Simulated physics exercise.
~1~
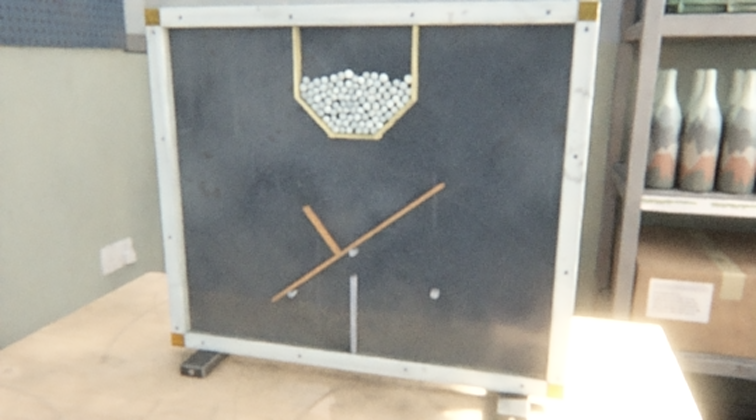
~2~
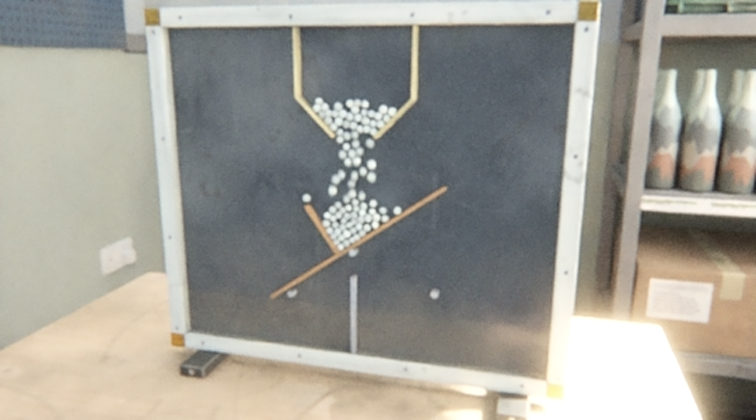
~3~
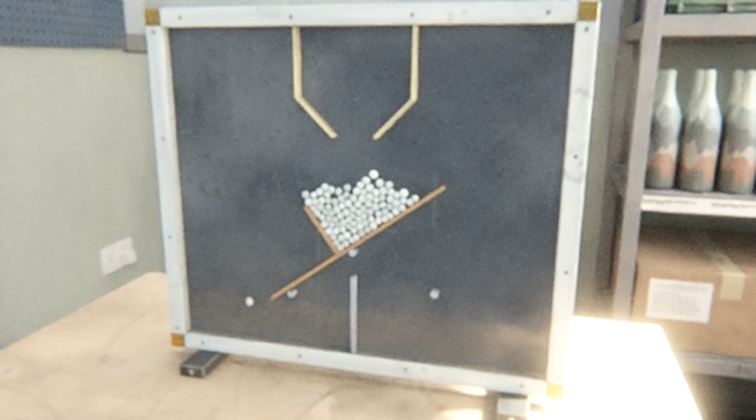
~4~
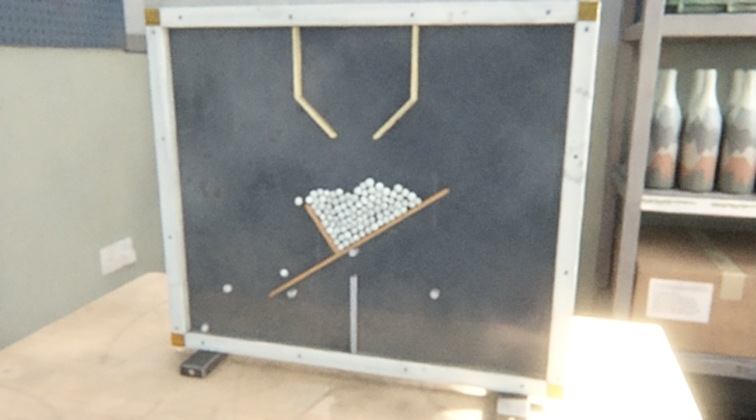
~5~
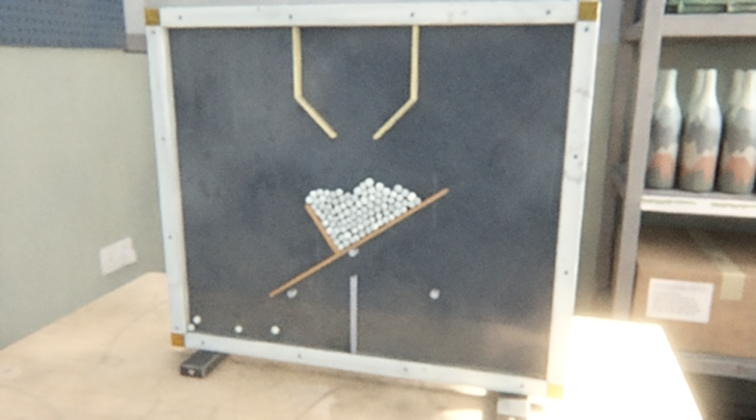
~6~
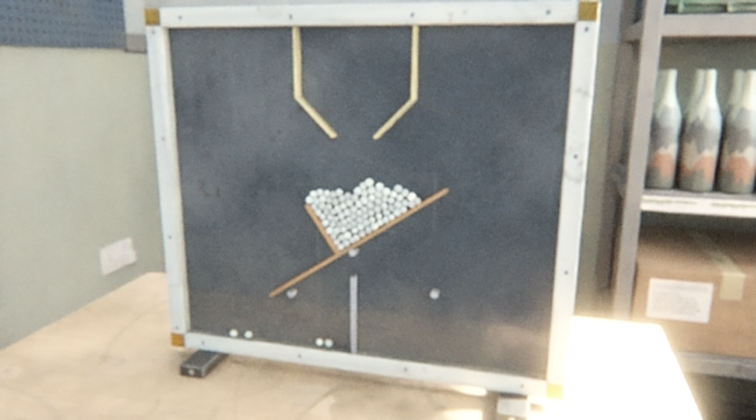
White beads drop from a hopper onto a tilted orange tray, where nearly all stay.
